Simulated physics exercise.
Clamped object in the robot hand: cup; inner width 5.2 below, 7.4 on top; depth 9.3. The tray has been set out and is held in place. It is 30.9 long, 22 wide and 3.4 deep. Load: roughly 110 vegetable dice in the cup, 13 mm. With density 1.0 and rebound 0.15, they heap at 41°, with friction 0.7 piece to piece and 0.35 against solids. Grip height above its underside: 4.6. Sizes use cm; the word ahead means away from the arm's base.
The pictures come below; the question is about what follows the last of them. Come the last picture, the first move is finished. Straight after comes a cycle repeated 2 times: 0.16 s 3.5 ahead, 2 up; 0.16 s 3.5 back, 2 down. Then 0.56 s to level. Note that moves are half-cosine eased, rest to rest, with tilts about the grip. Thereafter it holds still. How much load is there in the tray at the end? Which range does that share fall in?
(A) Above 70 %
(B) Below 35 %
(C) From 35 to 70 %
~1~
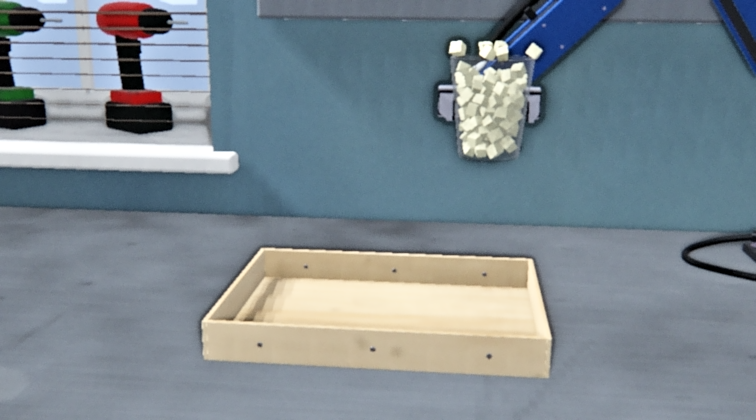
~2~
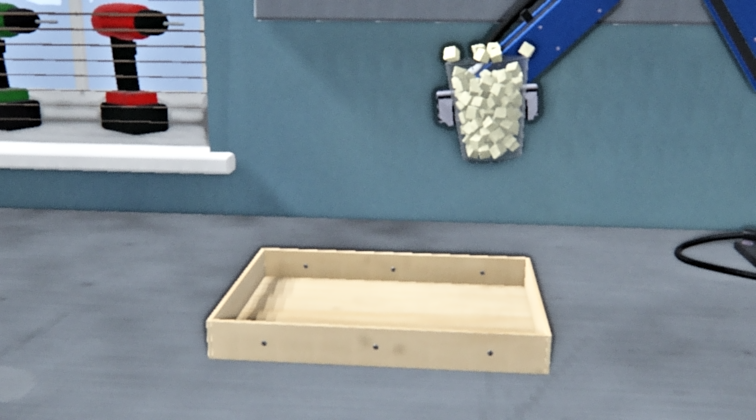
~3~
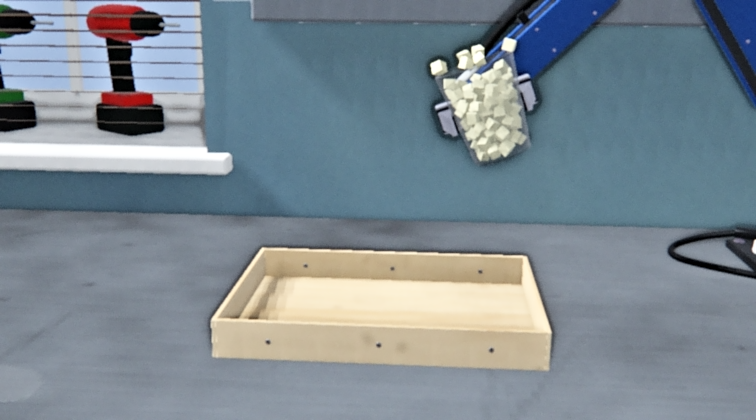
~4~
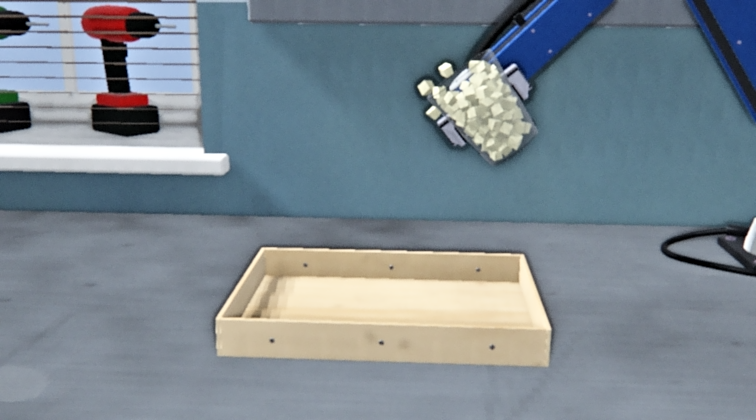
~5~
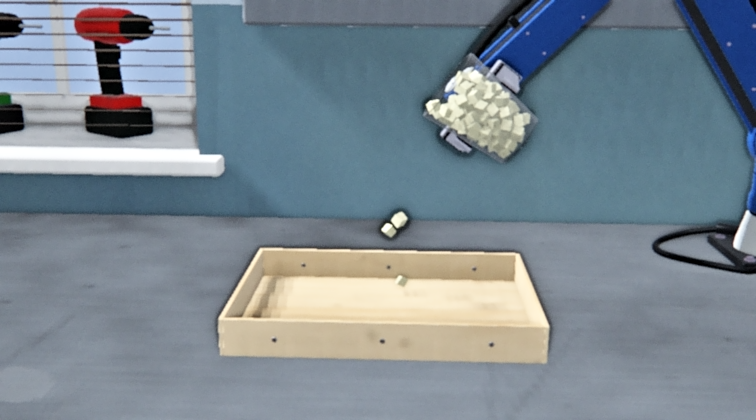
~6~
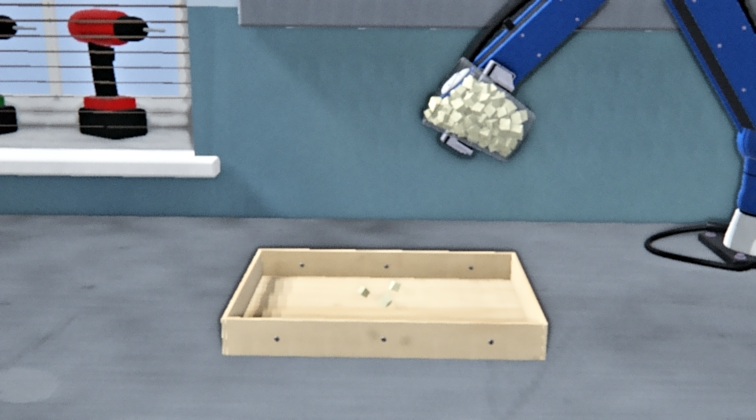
Answer: B.
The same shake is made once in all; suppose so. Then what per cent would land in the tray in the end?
My guess is near 10 per cent.
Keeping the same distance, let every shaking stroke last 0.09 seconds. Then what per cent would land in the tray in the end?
That would give around 60 per cent.
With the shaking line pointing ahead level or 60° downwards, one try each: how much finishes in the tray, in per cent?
You'd get some 10 per cent with the first setting and some 5 per cent with the second.
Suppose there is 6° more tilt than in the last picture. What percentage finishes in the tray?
Estimate: Around 25 per cent.
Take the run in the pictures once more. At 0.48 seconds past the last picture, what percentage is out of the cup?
Roughly 10 percent up to then.
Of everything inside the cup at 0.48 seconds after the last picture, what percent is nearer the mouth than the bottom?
I'd guess about 55 percent of it.
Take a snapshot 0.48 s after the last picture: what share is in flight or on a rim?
Estimated fraction: Near 1 %.
Then, 0.48 s on, tilted 59° forward, highest piece 27 above the table; 99 in the cup, 8 in the tray, 1 in flight or on a rim.
Then, 0.96 s on, tilted 23° forward, highest piece 26 above the table; 95 in the cup, 13 in the tray.
Then, 1.40 s on, level, highest piece 27 above the table; 95 in the cup, 13 in the tray.
Then, 2.45 s on, level, highest piece 27 above the table; 95 in the cup, 13 in the tray.
In the end, 95 in the cup, 13 in the tray. That is 12 % in the tray.
